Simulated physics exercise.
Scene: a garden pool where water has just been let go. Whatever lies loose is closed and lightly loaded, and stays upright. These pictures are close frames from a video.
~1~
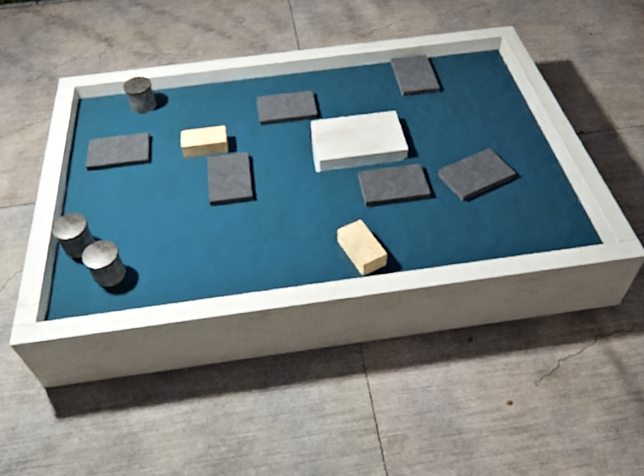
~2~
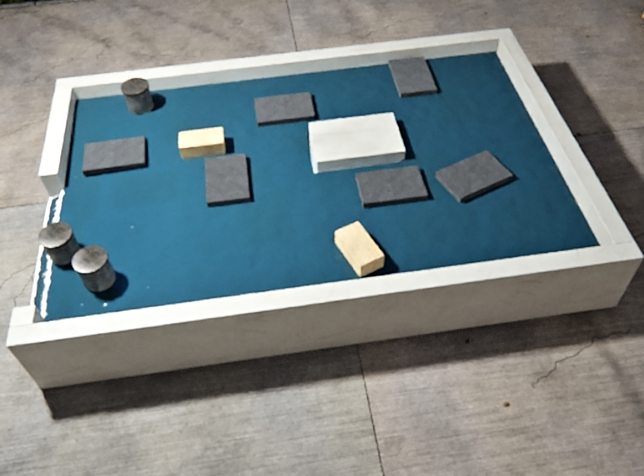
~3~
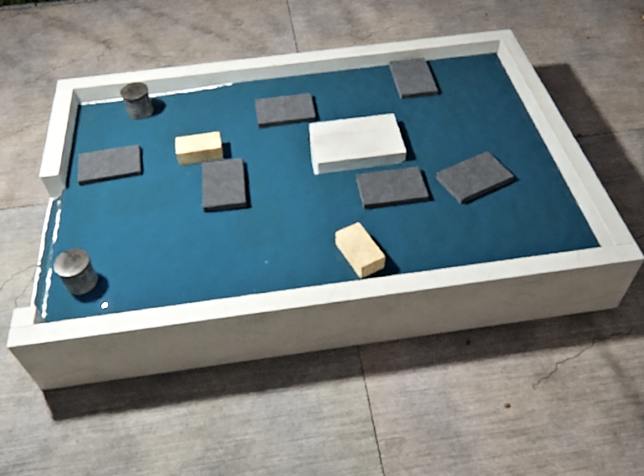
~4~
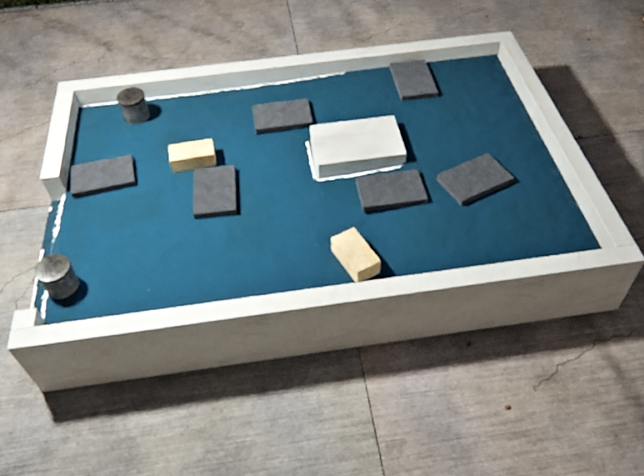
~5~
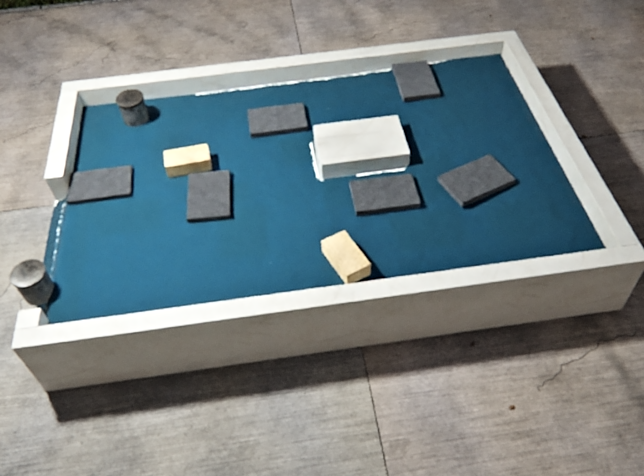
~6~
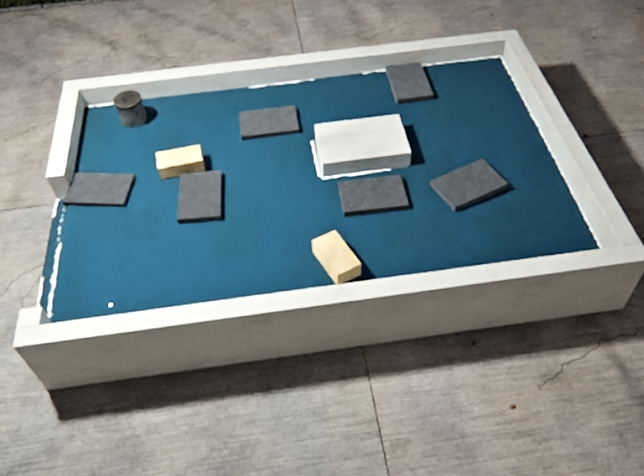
The footage shows a white-walled tray with a blue surface holding grey slabs, pale blocks and dark cylinders; a gap appears in the left wall, two cylinders leave through it one after another, and several other pieces shift slightly left.
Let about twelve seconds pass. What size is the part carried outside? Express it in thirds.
It comes to a third to two thirds.
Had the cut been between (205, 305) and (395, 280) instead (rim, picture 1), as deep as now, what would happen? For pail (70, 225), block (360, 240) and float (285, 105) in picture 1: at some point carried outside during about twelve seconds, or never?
Item one: Remains; item two: Leaves; item three: Remains.
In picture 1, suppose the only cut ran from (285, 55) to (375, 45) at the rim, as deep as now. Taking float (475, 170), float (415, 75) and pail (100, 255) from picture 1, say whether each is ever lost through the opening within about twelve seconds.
The three read no escape, escape and no escape, respectively.
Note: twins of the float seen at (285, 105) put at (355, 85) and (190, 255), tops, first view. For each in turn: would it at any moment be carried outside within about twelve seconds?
Copy one still there, copy two taken away.
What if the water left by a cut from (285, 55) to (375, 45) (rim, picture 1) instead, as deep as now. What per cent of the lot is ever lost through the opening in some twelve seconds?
I'd say around 20 percent.
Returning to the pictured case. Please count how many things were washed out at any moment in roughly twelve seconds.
That gives 5.
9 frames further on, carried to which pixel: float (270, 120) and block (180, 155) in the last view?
They should end up near (234, 141) and (112, 191) respectively.
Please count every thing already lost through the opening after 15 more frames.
My count is 4.
A moment on, 2 of 11 are out; 9 afloat.
Next, 3 of 11 are out; 8 afloat.
Later, 4 of 11 are out; 7 afloat.
In the end, 5 of 11 are out; 6 afloat.
